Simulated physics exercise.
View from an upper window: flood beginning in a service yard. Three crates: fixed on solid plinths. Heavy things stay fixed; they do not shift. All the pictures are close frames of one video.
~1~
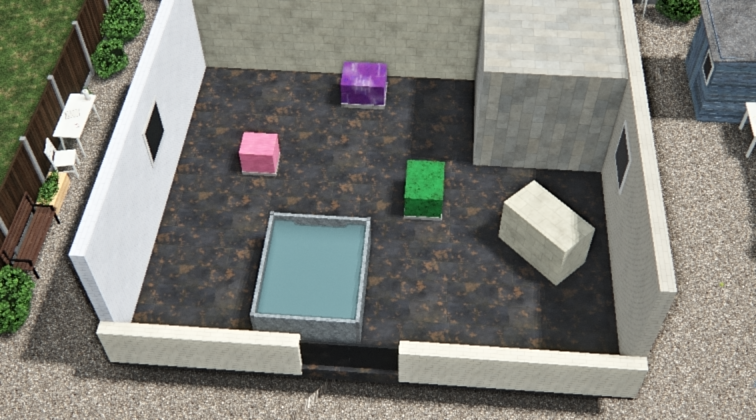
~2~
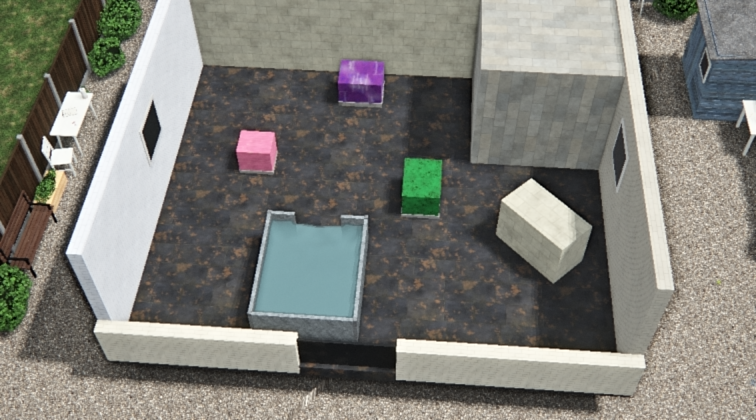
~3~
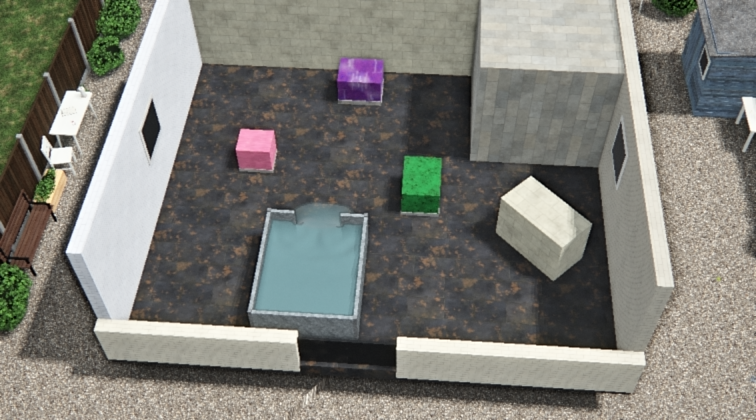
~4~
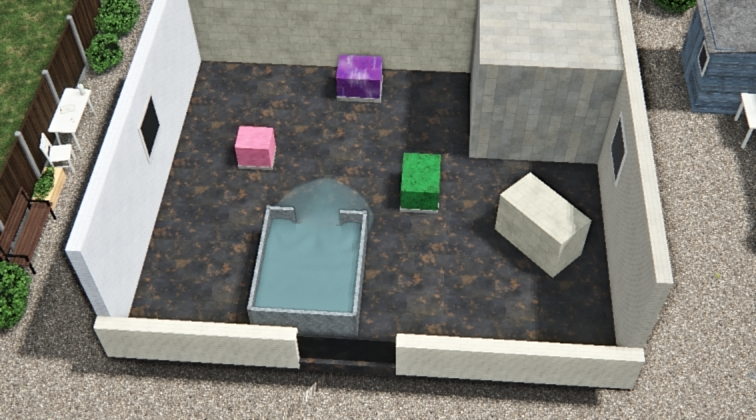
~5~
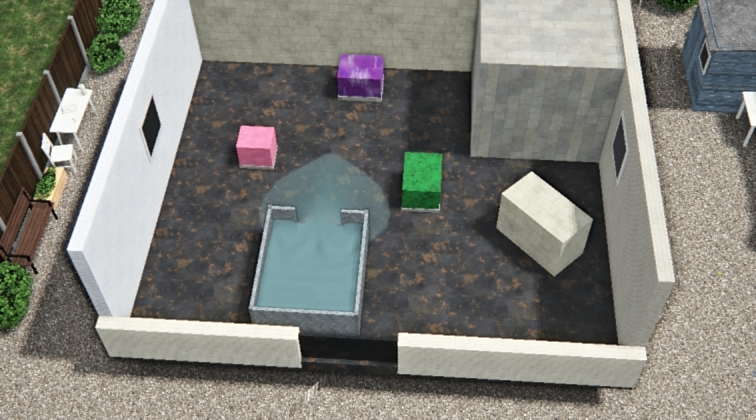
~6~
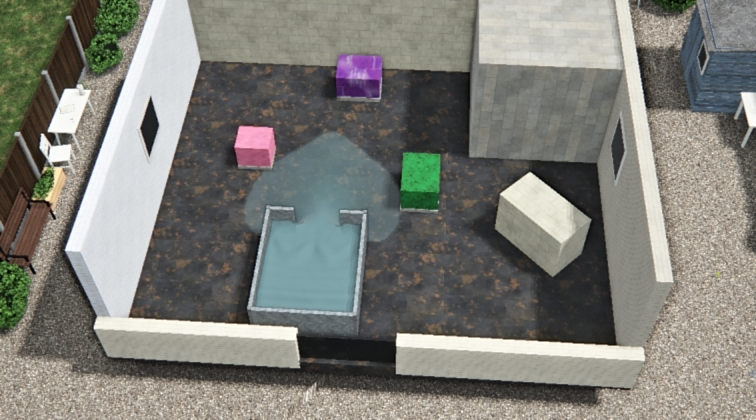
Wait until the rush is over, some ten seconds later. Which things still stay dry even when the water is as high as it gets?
As I see it, the purple crate will be a wet one; the green crate will be a wet one; the pink crate will be a wet one.
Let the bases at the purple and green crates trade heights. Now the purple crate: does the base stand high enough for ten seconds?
The purple one gets flooded.
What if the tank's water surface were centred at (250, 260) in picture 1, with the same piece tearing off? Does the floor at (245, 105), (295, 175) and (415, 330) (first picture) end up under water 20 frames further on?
The first spot is inundated, the second inundated, and the third not reached.
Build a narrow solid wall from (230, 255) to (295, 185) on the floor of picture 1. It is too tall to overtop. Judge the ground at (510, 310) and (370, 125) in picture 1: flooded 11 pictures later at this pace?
In order, I'd call them bare and inundated.
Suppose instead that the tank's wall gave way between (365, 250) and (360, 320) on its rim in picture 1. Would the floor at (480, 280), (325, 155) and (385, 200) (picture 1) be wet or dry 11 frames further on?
The first comes out soaked, the second untouched, the third untouched.
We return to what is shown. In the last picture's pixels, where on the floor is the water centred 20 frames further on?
At about (323, 180).
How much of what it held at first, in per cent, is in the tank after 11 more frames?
My reading is 56 %.
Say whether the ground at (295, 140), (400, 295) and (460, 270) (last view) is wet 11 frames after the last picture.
In turn: Awash, no water, dry.
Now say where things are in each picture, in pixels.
The tank at (313, 268) is whole and still, in the first picture.
The front is at a hidden place, out from the gap on the tank's far side, in the second picture.
The front is at (343, 209), out from the gap on the tank's far side, in the third picture.
The front is at (336, 183), out from the gap on the tank's far side, in the fourth picture.
Water pours out on the tank's far side and has run to (338, 157), in the fifth picture.
The front is at (325, 136), out from the gap on the tank's far side, in the sixth picture.
A moment on, water covers 25 % of the floor; the purple crate water round its plinth, the green crate water round its plinth, the pink crate water round its plinth.
Next, water covers 35 % of the floor; the purple crate water round its plinth, the green crate water round its plinth, the pink crate water round its plinth.
Then, water covers 45 % of the floor; the purple crate water round its plinth, the green crate water round its plinth, the pink crate water round its plinth.
Later, water covers 60 % of the floor; the purple crate water round its plinth, the green crate water round its plinth, the pink crate water round its plinth.
In the end, water covers 90 % of the floor; the purple crate was topped, the green crate was topped, the pink crate was topped.
